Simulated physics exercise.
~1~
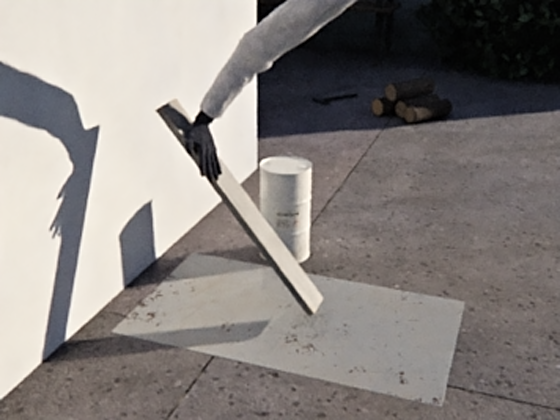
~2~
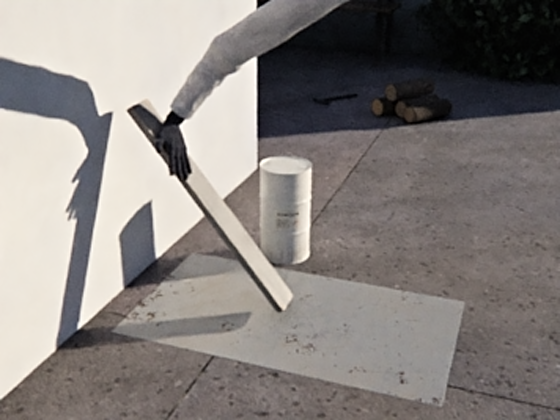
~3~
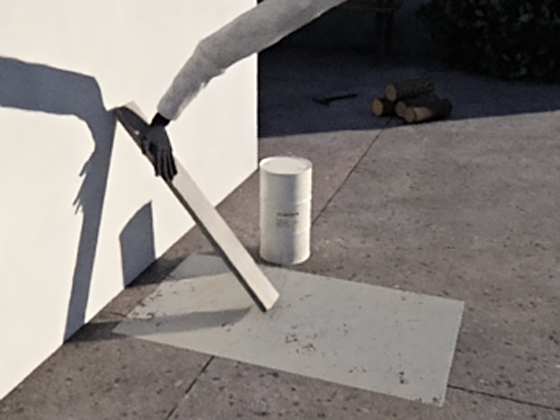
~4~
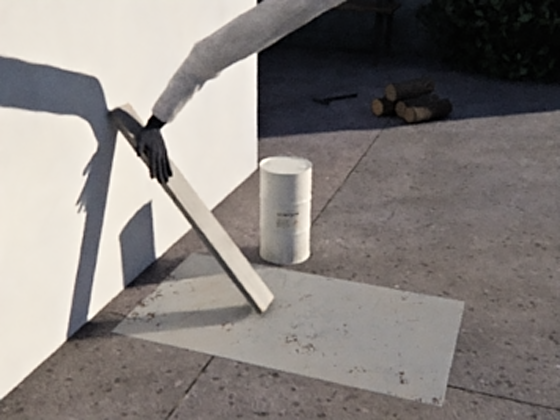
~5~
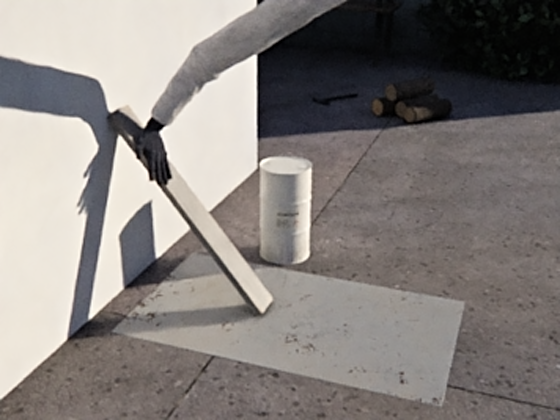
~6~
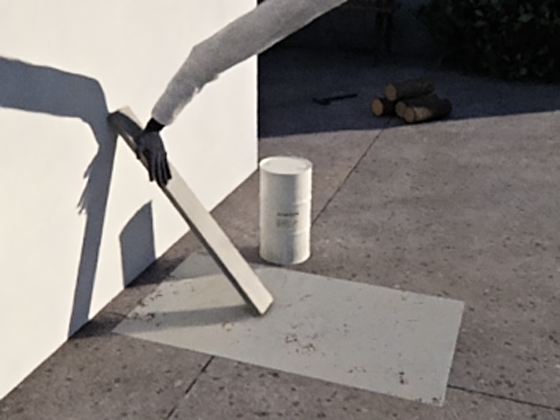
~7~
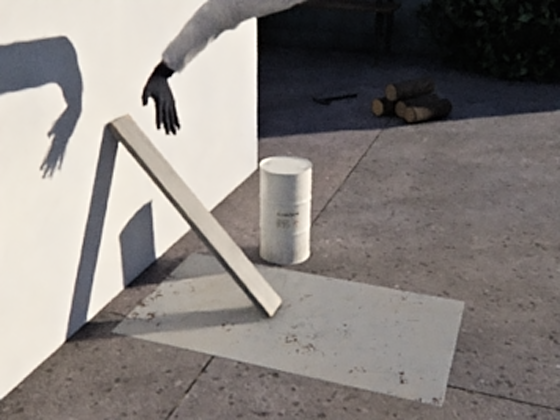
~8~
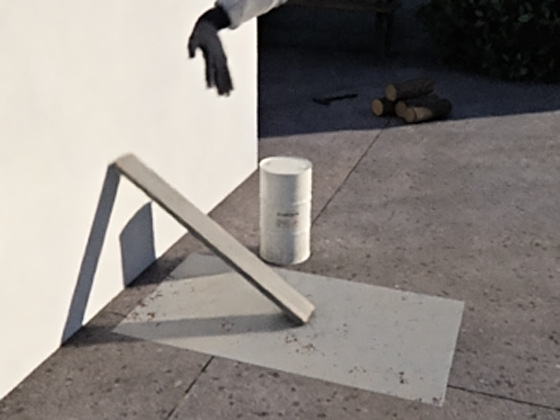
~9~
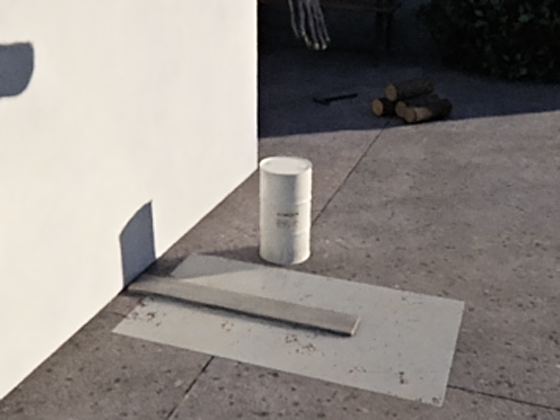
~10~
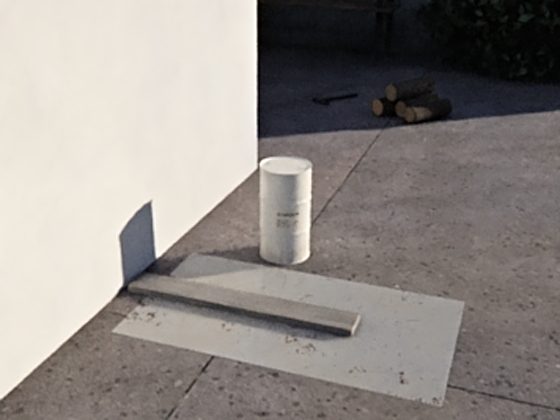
Gloved hand leaning a grey plank against a bare wall beside a white canister, then letting go as it slides down flat.
